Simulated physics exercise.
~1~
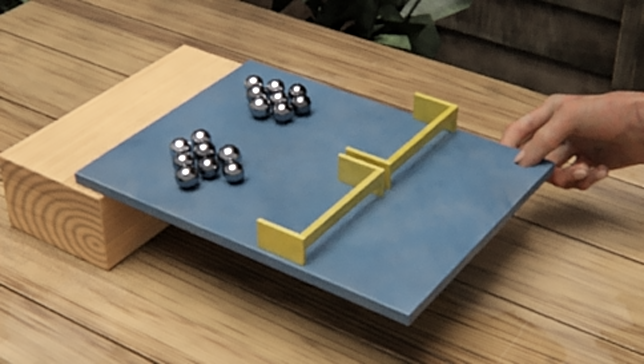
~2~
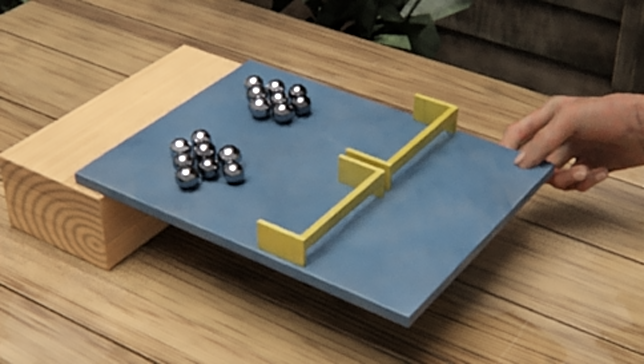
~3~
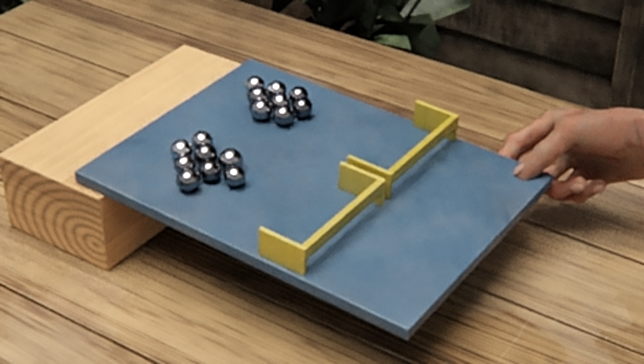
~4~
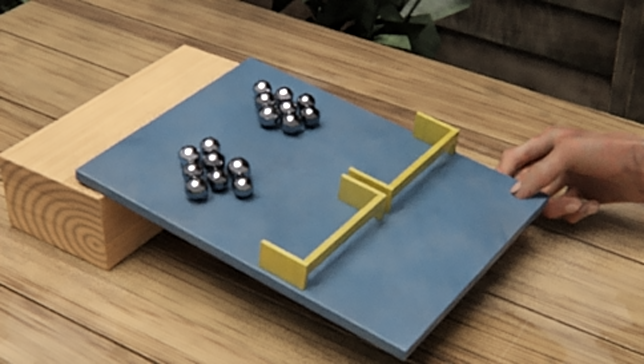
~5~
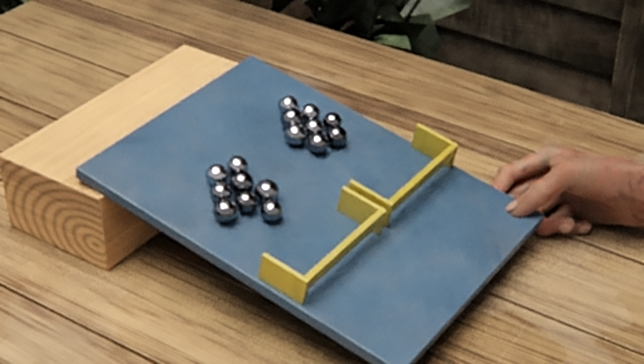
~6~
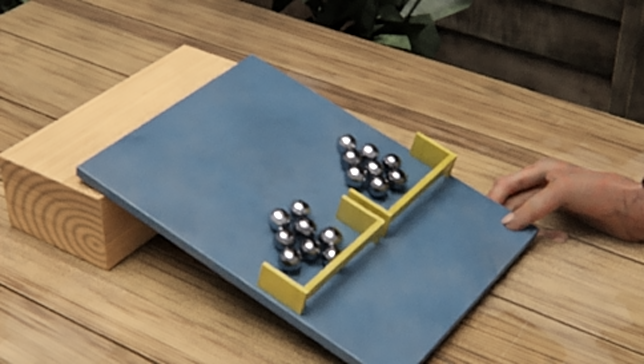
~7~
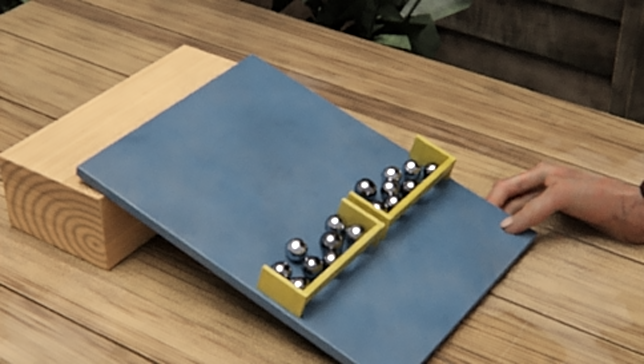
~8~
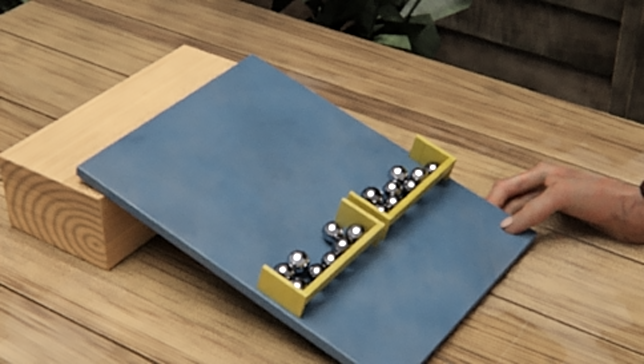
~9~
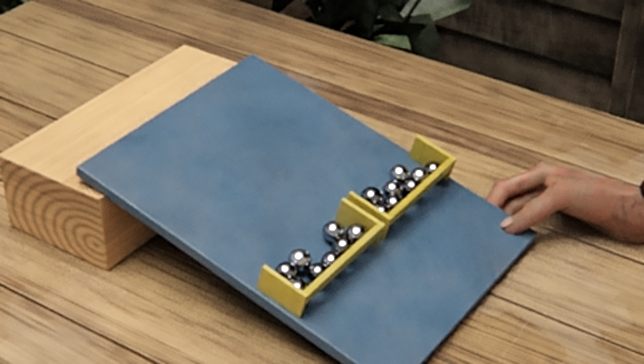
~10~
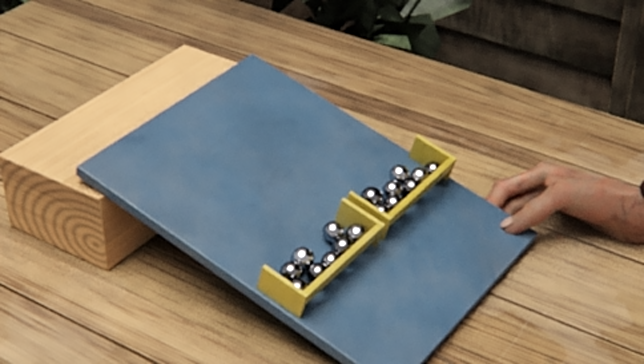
The clip shows a hand lowering one end of a blue board propped on a wooden block, tilting it more steeply until two clusters of shiny metal balls roll down the slope and come to rest gathered behind two yellow barriers, the hand staying at the edge.
